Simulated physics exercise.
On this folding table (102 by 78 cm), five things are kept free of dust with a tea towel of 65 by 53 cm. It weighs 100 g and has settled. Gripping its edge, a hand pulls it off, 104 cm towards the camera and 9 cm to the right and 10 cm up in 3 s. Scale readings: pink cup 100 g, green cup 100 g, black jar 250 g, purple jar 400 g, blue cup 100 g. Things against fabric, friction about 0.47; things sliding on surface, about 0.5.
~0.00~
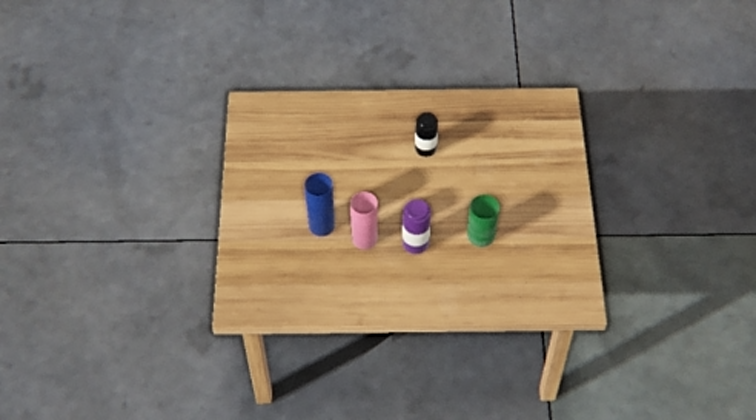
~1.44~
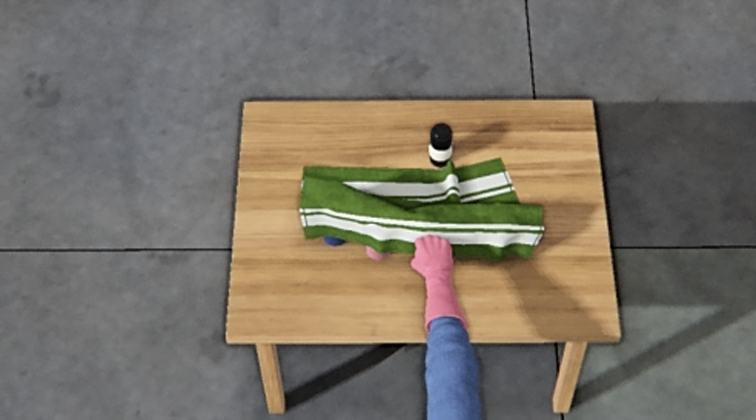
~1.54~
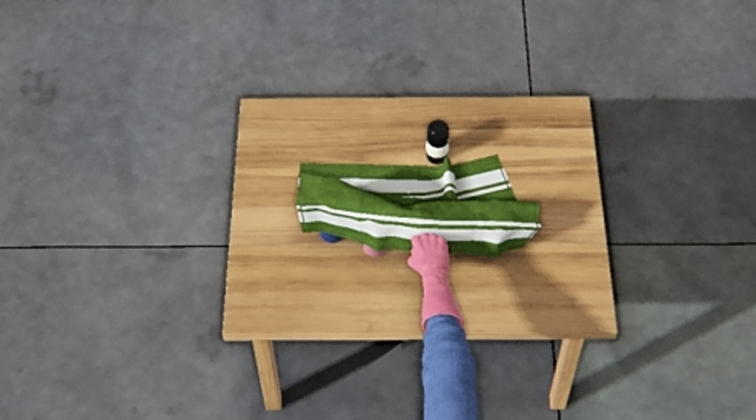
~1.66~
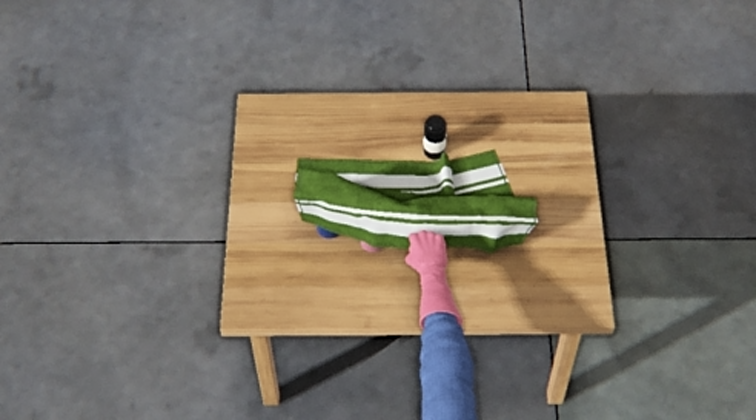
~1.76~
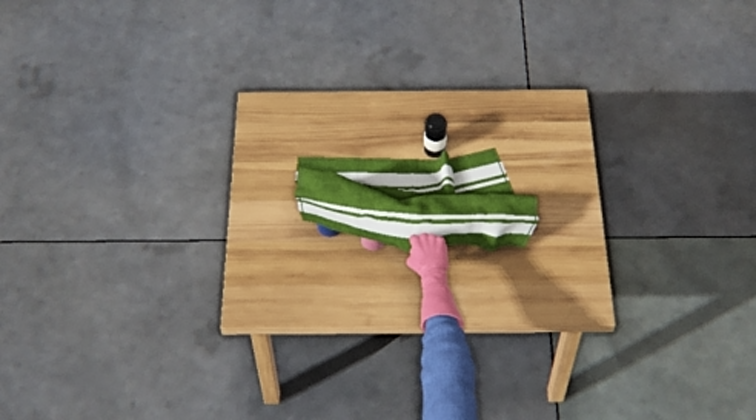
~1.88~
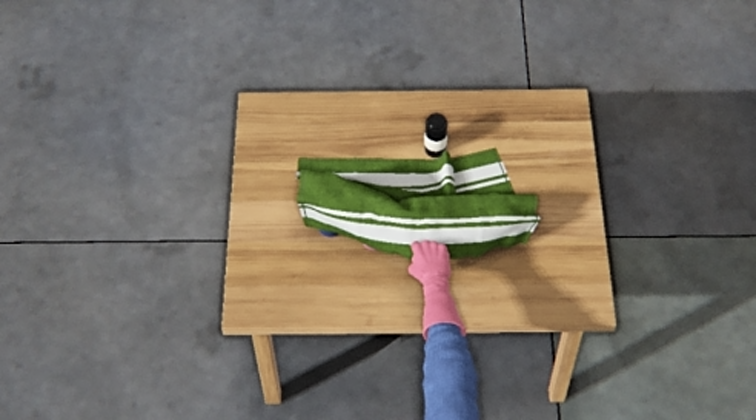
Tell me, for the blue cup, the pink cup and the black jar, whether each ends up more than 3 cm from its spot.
I expect the blue cup to budge; I expect the pink cup to budge; I expect the black jar to remain in position.
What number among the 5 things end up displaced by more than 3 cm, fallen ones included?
The answer is 3 of them.
At 2.5 s, middle of the tea towel at (402, 266); blue cup 18 cm off its start, pink cup on its side, 12 cm off its start, purple jar on its side, 12 cm off its start.
At 3.2 s, middle of the tea towel at a place out of view; blue cup on its side, 35 cm off its start, pink cup on its side, 15 cm off its start, purple jar on its side, 12 cm off its start.
At 3.9 s, middle of the tea towel at a place out of view; blue cup over the edge, pink cup on its side, 15 cm off its start at (387, 279), purple jar on its side, 12 cm off its start at (424, 274).
At 4.5 s, middle of the tea towel at a place out of view; blue cup over the edge, pink cup on its side, 15 cm off its start, purple jar on its side, 12 cm off its start.
At 5.3 s, middle of the tea towel at a place out of view; blue cup over the edge, pink cup on its side, 15 cm off its start at (387, 279), black jar 0 cm off its start at (437, 120), purple jar on its side, 12 cm off its start at (424, 274).
